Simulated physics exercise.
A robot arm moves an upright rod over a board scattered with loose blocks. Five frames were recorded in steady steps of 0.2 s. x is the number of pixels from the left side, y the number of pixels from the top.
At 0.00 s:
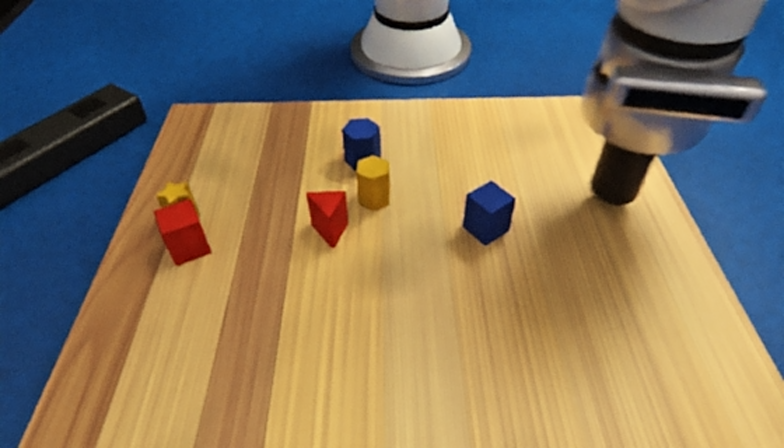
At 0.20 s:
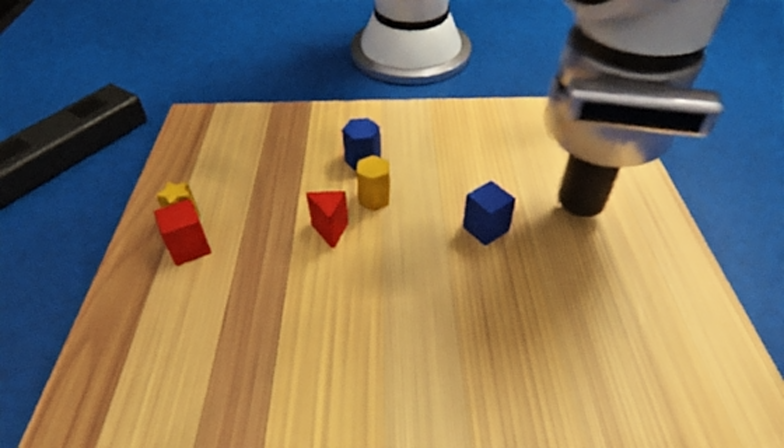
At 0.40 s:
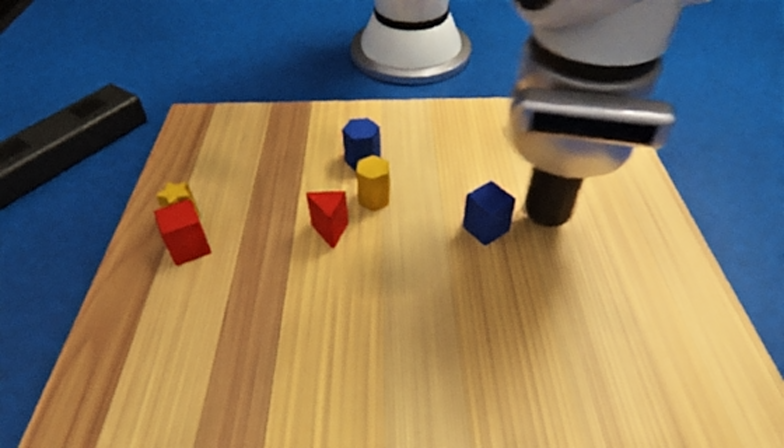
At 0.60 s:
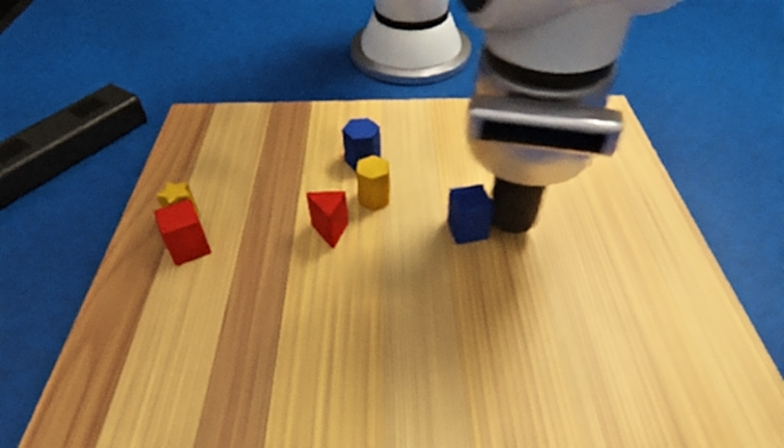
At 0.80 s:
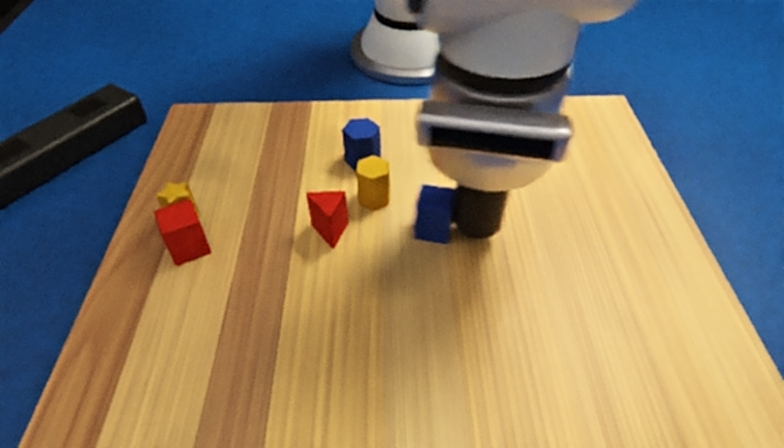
Robot arm sweeping a dark upright rod leftward across a wooden board, meeting a blue block and pushing it left.
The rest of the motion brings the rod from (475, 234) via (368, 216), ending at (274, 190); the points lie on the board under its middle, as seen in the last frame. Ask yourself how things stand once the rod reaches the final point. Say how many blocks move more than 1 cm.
3 or more.
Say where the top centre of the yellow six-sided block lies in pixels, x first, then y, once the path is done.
The centre of its top will be at (346, 149).
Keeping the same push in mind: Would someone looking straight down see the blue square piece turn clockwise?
I believe not.
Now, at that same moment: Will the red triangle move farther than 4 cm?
The answer is yes.
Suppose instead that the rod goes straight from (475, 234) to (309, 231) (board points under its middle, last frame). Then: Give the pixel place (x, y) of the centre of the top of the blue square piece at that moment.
That would be at about pixel (260, 194).
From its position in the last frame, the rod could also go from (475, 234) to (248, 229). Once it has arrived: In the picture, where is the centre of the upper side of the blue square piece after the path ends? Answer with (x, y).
Expect it around (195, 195).
What follows on the original path. One third of the way, rod (402, 210); blue square piece (359, 189).
Two thirds of the way, rod (333, 194); red triangle (269, 207), turned 65° anticlockwise; yellow six-sided block (346, 150), turned 105° clockwise; blue square piece (286, 183), turned 50° anticlockwise.
At the end, rod (271, 176); red triangle (256, 209), turned 110° anticlockwise; blue six-sided block in place; yellow six-sided block (346, 149), turned 110° clockwise; blue square piece (250, 184), turned 80° anticlockwise.
